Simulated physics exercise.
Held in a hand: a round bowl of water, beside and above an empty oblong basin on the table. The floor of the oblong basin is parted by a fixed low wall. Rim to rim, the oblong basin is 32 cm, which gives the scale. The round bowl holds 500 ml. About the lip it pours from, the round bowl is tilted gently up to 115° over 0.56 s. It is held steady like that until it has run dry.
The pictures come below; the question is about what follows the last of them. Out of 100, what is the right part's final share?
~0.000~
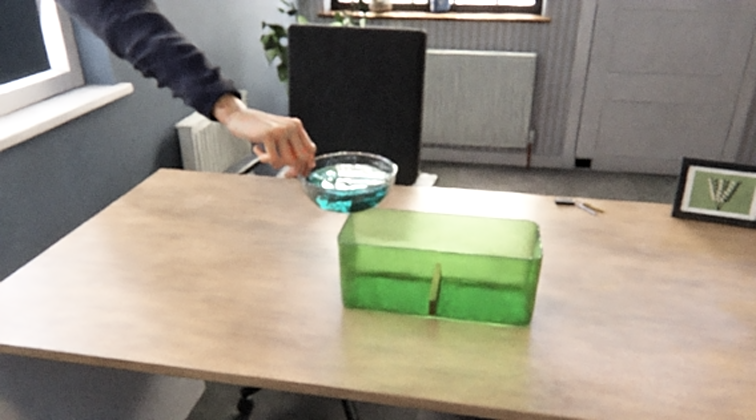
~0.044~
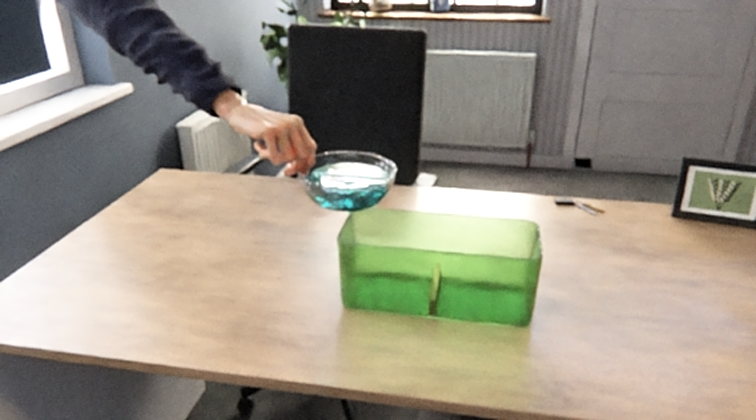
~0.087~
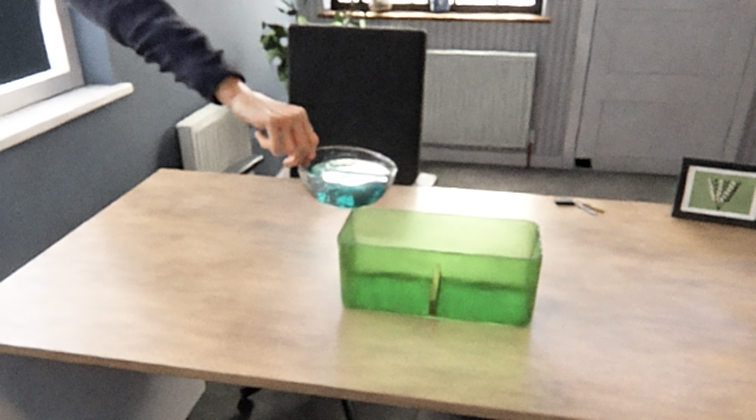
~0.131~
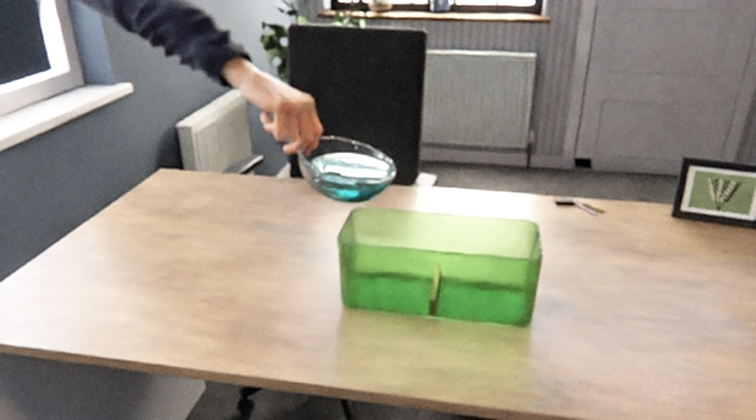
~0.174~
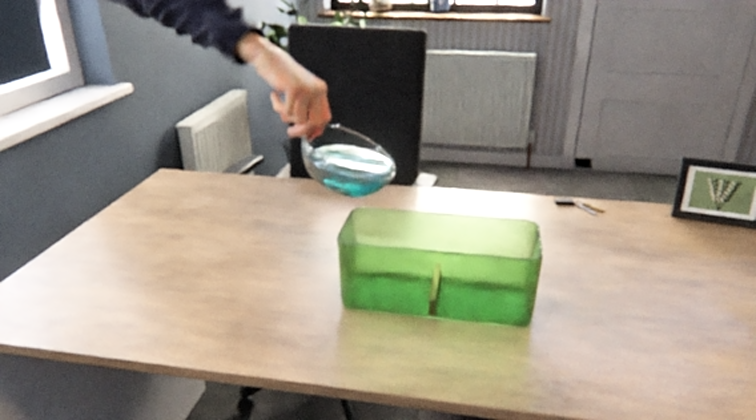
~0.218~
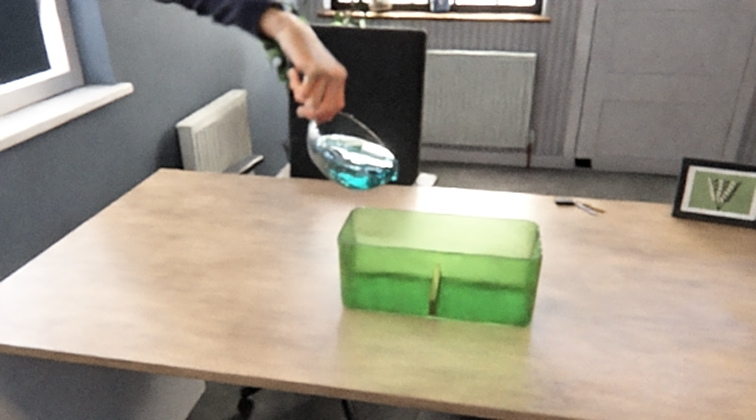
About 61 out of 100.
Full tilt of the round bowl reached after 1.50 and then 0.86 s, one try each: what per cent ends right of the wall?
80 and 80 %.
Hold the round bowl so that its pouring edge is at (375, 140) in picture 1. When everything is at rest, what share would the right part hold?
It would then come to around 60 percent.
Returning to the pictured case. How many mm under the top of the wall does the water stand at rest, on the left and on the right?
Left about 22 mm, while the right is about 16 mm.
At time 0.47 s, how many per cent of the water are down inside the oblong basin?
At that time the basin holds about 24 per cent of the liquid.
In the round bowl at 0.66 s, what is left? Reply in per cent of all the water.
Around 0 percent of it.
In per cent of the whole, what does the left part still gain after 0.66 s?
Near 22 percent, give or take.
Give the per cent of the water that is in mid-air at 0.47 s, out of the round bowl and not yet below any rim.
Near 70 per cent at that moment.
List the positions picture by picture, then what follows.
In the first frame, tilt 0°; pouring edge (395, 174); surface from (306, 176) to (391, 182); the oblong basin's rim runs from (345, 224) to (540, 241); the wall's top is at (436, 281).
In the second frame, tilt 2°; pouring edge (395, 174); surface from (306, 174) to (392, 181).
In the third frame, tilt 7°; pouring edge (395, 174); surface from (306, 170) to (392, 178).
In the fourth frame, tilt 15°; pouring edge (394, 175); surface from (306, 162) to (393, 173).
In the fifth frame, tilt 25°; pouring edge (394, 175); surface from (308, 152) to (394, 169).
In the sixth frame, tilt 38°; pouring edge (393, 175); surface from (313, 140) to (387, 161); 4 per cent is over the edge.
After 0.47 s the tilt is 108° and 6 per cent is still to pour, 4 is left of the wall and 20 right of it.
After 0.66 s the tilt is 115° and 0 per cent is still to pour, 12 is left of the wall and 86 right of it.
After 0.85 s the tilt is 115° and 0 per cent is still to pour, 26 is left of the wall and 62 right of it.
After 1.06 s the tilt is 115° and 0 per cent is still to pour, 34 is left of the wall and 60 right of it.
In the end 34 per cent lies left of the wall, 61 right of it and 5 outside.
